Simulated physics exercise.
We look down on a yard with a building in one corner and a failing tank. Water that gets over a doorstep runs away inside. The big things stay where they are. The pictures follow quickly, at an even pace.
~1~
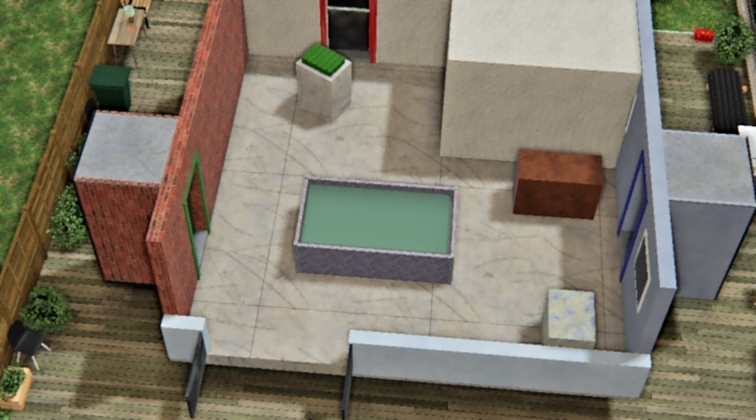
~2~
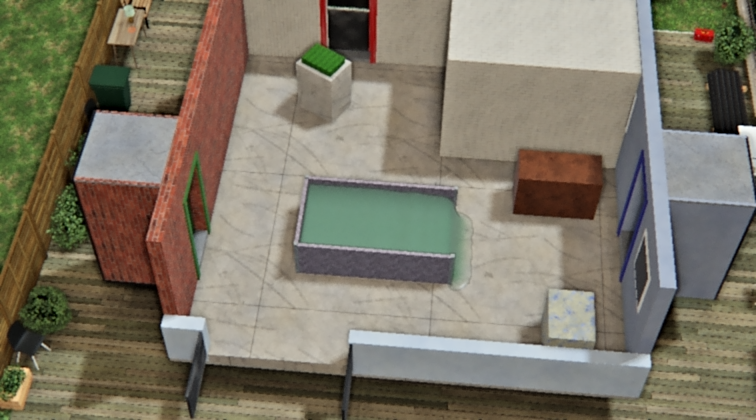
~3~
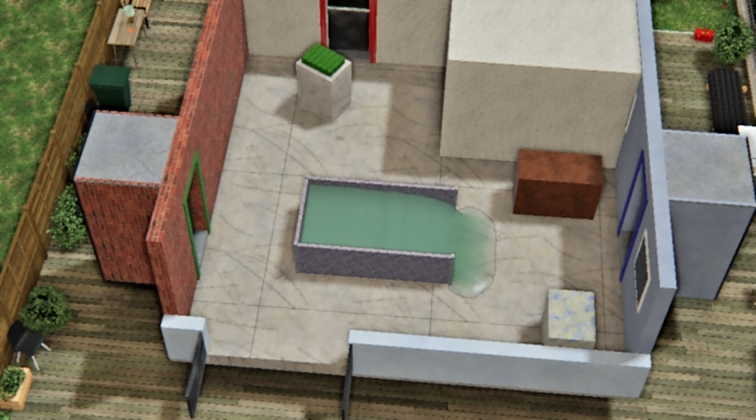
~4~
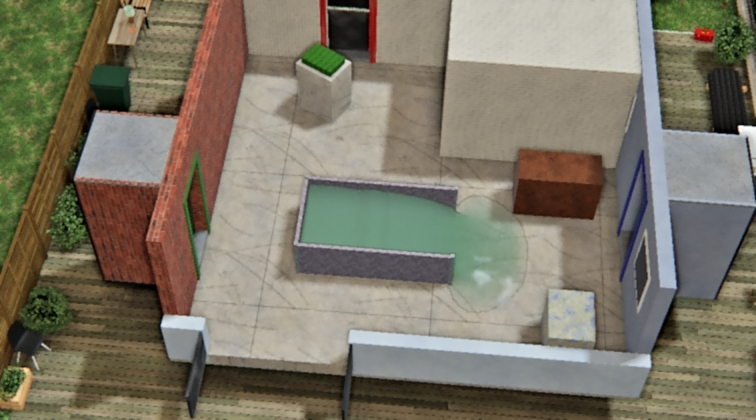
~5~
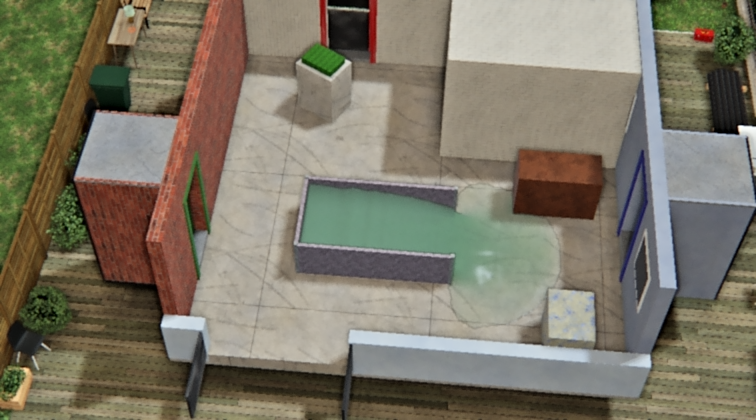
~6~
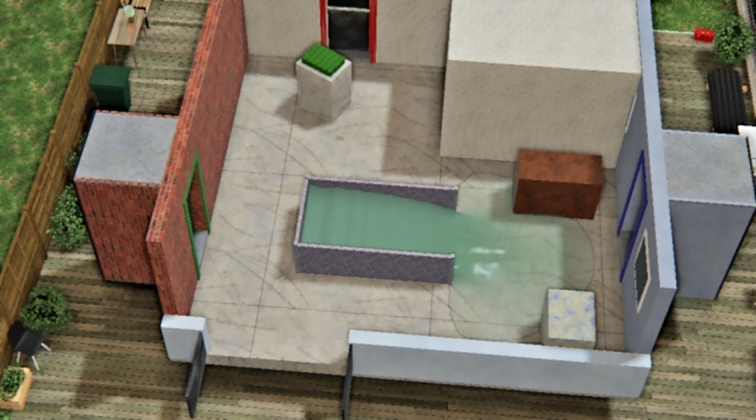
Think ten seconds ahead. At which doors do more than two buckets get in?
In the end: The green door admits no more than that; the blue door lets in a lot; the red door admits no more than that.
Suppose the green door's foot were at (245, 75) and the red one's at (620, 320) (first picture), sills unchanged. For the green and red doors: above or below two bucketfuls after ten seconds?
One by one: Green door is under; red door is over.
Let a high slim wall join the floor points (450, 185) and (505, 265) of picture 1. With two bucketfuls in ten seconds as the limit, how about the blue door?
In short: The blue door lets less in.
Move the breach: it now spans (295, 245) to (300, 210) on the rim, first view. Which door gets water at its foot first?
I say the green door.
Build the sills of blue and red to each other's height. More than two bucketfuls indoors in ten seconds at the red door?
My reading: Red lets less in.
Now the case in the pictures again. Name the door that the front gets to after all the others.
I say the one in red.
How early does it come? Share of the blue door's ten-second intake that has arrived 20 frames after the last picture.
Close to 90 %.
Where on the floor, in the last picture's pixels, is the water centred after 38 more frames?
I would point to (453, 251).
A moment on, water covers 25 % of the floor; the green door not reached, the blue door under two buckets in, the red door not reached.
Next, water covers 30 % of the floor; the green door not reached, the blue door over two buckets in, the red door not reached.
Then, water covers 45 % of the floor; the green door not reached, the blue door far over two buckets in, the red door not reached.
Later, water covers 75 % of the floor; the green door wet at the sill, nothing in, the blue door far over two buckets in, the red door not reached.
In the end, water covers 90 % of the floor; the green door under two buckets in, the blue door far over two buckets in, the red door wet at the sill, nothing in.
